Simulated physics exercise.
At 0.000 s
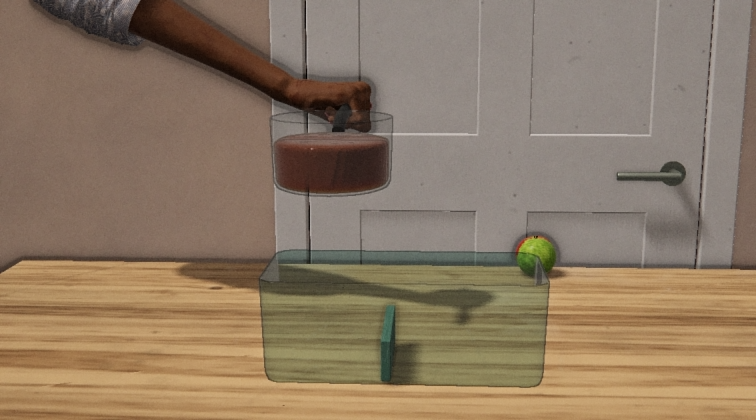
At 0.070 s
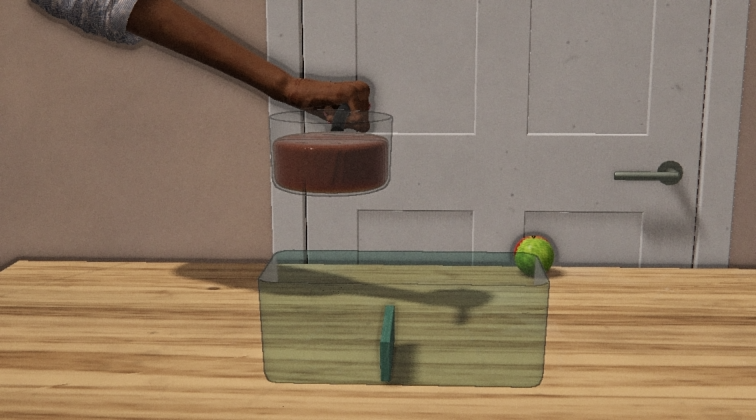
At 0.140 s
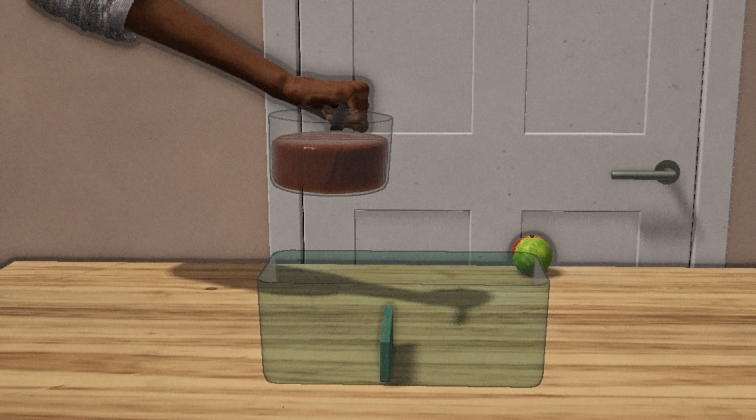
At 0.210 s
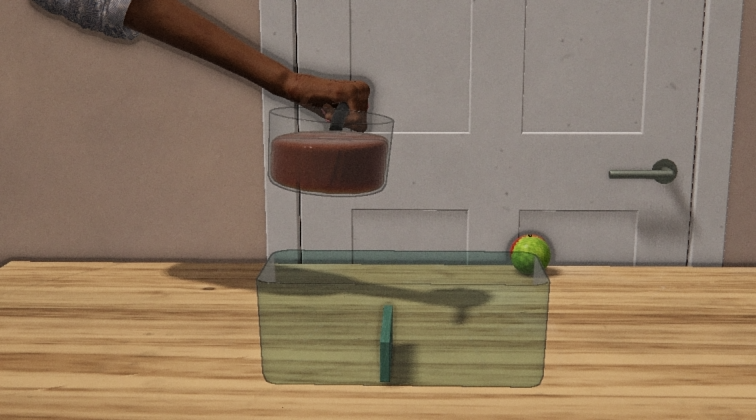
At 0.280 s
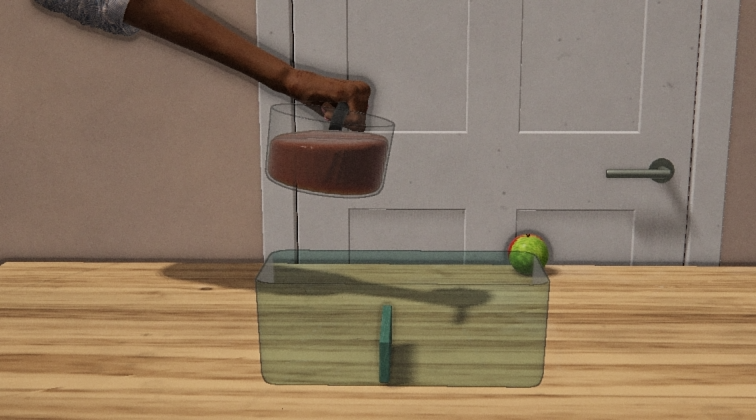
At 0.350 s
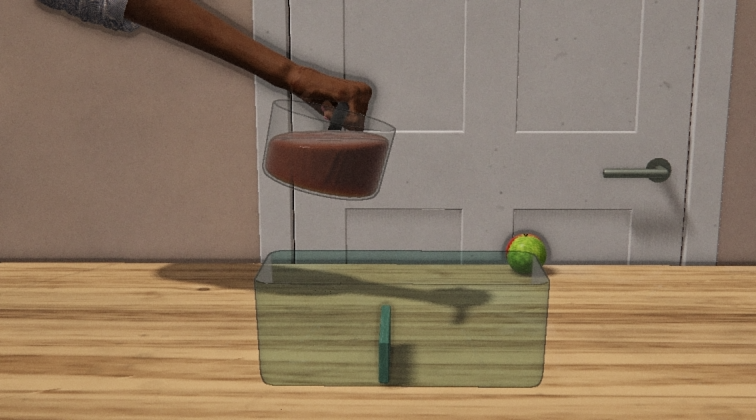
A clear saucepan of reddish-brown tea, held by a hand above an empty oblong basin, tilting slowly and slightly to the right.
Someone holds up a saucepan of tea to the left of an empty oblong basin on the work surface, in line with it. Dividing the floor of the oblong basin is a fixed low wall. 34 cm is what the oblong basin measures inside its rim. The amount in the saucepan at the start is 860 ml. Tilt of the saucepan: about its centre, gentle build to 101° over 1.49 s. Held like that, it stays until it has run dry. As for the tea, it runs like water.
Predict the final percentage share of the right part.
Right part: About 97 %.
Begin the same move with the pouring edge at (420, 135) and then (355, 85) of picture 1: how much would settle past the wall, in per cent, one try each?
It comes to 95 per cent, and then 85 per cent.
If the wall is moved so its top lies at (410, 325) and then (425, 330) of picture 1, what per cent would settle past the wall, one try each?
Respectively 90 and 75 %.
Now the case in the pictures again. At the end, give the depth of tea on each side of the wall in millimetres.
About 0 mm left, about 32 mm right.
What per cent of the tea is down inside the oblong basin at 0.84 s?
Estimate - around 6 in a hundred parts.
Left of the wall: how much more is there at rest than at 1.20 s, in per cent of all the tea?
2 %.
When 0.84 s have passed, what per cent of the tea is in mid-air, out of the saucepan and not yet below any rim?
About 22 per cent.
After 0.84 s the tilt is 61° and 72 per cent is still to pour, 0 is left of the wall and 6 right of it.
After 1.20 s the tilt is 92° and 18 per cent is still to pour, 1 is left of the wall and 68 right of it.
After 1.58 s the tilt is 101° and 2 per cent is still to pour, 2 is left of the wall and 94 right of it.
After 1.99 s the tilt is 101° and 0 per cent is still to pour, 3 is left of the wall and 97 right of it.
In the end 3 per cent lies left of the wall, 97 right of it and 1 outside.
